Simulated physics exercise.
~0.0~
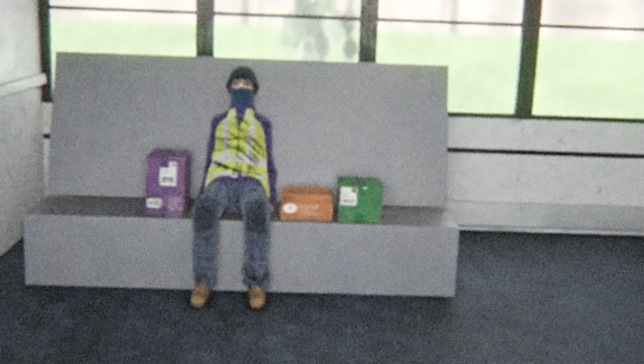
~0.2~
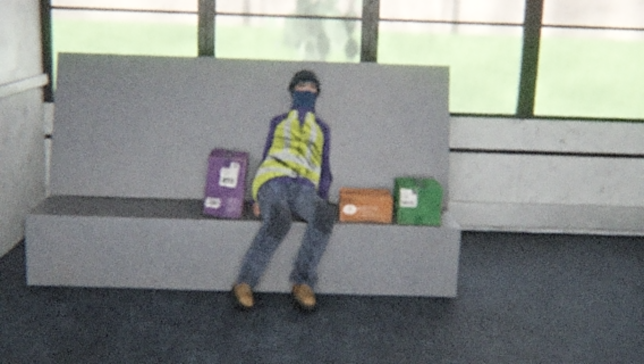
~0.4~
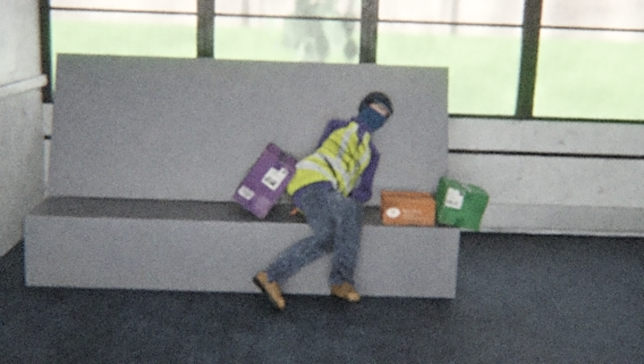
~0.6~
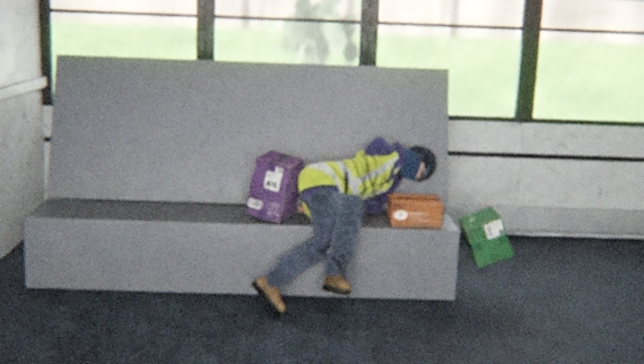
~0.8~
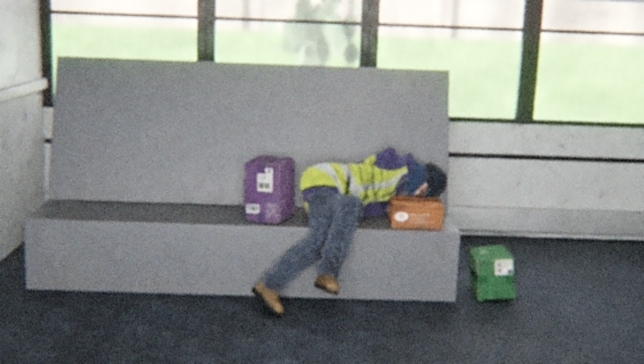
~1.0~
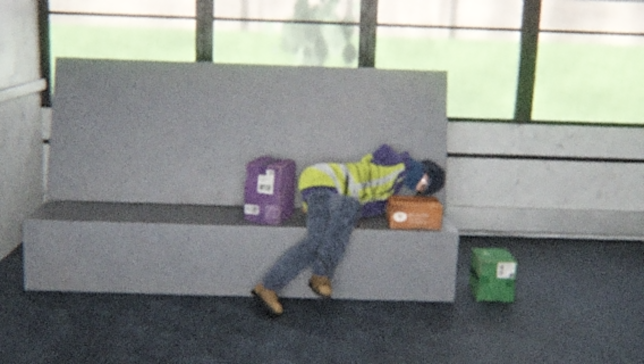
On a grey bench beneath windows, a limp figure in a yellow vest slides right with a purple pack, an orange carton and a green box, then topples sideways onto the carton as the green box drops off the end to the floor, while the tilted pack settles upright.
